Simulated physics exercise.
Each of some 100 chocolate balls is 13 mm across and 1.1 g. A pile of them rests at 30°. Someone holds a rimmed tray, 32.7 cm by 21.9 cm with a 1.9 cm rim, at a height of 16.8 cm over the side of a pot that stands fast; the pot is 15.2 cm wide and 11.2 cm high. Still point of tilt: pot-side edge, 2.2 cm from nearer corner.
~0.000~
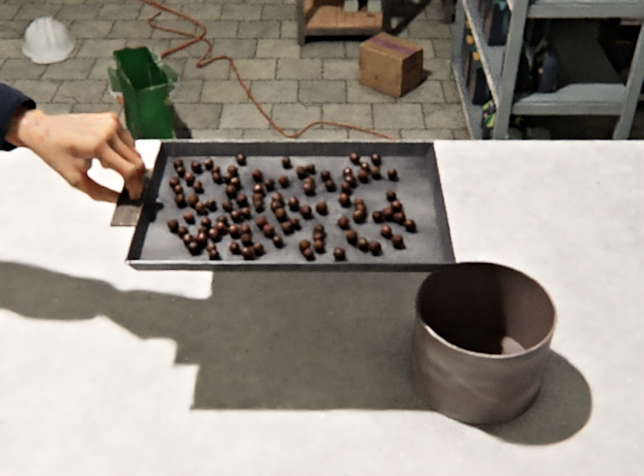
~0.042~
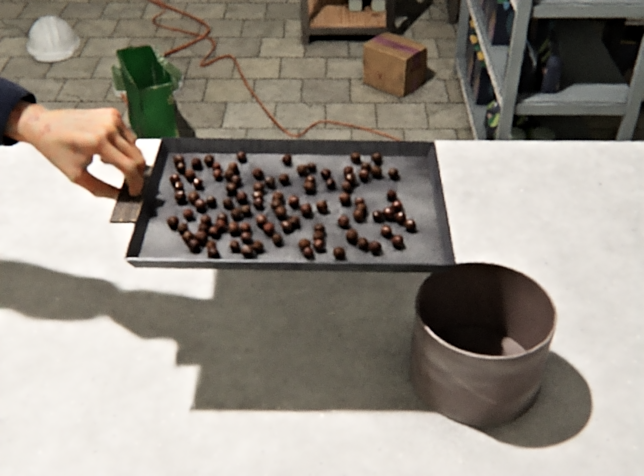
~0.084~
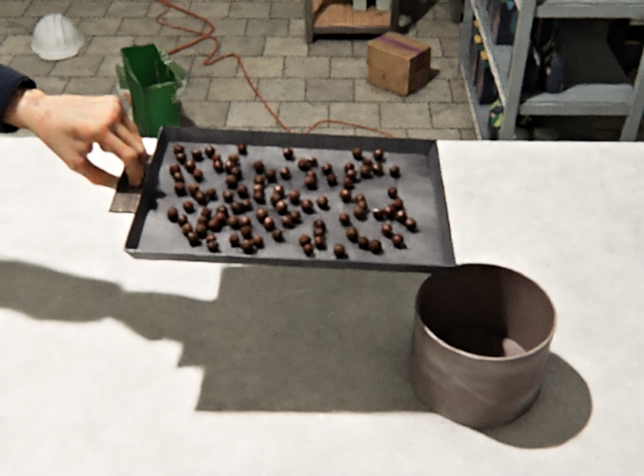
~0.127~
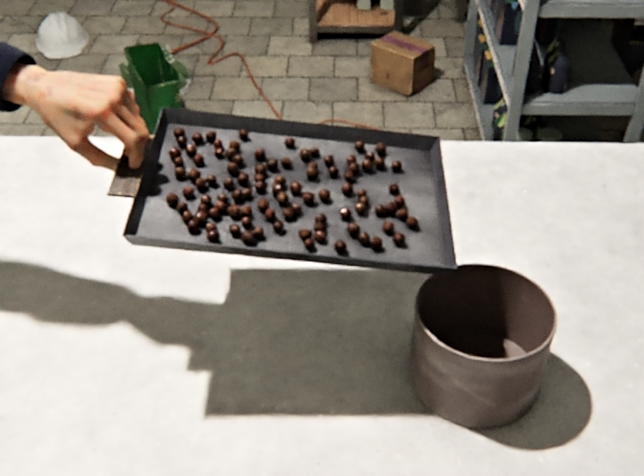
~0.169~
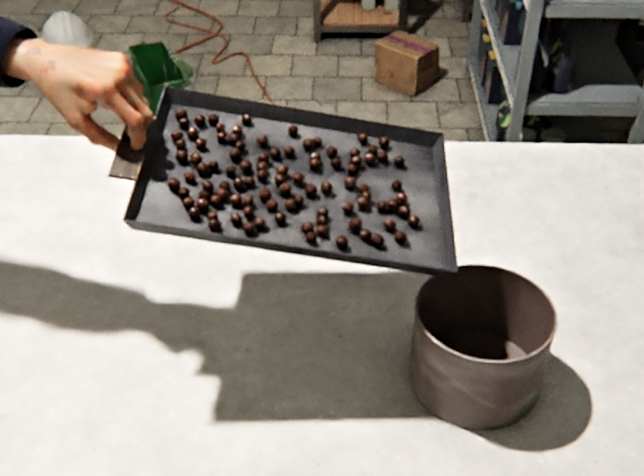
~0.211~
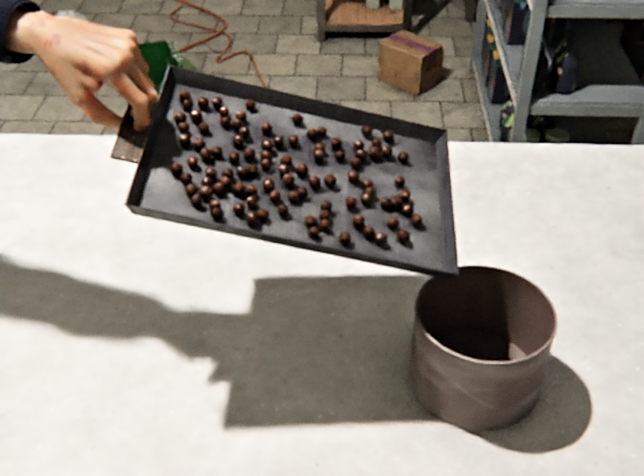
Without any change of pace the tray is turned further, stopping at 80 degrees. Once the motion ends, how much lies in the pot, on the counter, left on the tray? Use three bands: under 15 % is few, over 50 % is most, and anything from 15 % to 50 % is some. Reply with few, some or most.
Pot: Most, counter: Few, tray: Few.
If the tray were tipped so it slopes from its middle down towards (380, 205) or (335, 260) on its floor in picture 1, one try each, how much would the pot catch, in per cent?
Estimate: Some 25 % and some 50 % respectively.
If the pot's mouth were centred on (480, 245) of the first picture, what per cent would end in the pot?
With the pot there, close to 5 per cent.
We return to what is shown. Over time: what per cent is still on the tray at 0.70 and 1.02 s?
Sequence: 60; 0.
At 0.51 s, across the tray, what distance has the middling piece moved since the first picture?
Roughly 9 cm.
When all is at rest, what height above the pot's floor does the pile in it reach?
3.0 cm.
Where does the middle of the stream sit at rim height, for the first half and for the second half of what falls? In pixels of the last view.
Around (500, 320), then (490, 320).
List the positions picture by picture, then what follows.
Tray tilt 0 degrees, front corners at (134, 257) and (448, 258); middle of the pieces at (276, 207); pot at (486, 305), in the first picture.
Tray tilt 1 degrees, front corners at (133, 254) and (448, 259); middle of the pieces at (276, 205), in the second picture.
Tray tilt 3 degrees, front corners at (132, 245) and (448, 260), lowest corner right front; middle of the pieces at (277, 199), in the third picture.
Tray tilt 7 degrees, front corners at (132, 231) and (449, 262), lowest corner right front; middle of the pieces at (278, 190), in the fourth picture.
Tray tilt 12 degrees, front corners at (133, 216) and (450, 265), lowest corner right front; middle of the pieces at (280, 180), in the fifth picture.
Tray tilt 16 degrees, front corners at (135, 201) and (451, 267), lowest corner right front; middle of the pieces at (284, 170); pot at (486, 311). Its pace works out near 105 degrees a second, in the sixth picture.
Then, at 0.51 s, tilt 48 degrees; the tray holds 100 %, the pot 0 %.
Then, at 0.70 s, tilt 69 degrees; the tray holds 60 %, the pot 15 %.
After 1.02 s, tilt 80 degrees; the tray holds 0 %, the pot 95 %.
In the end, at 1.8 s, pot 95 %, counter 5 %, tray 0 %.
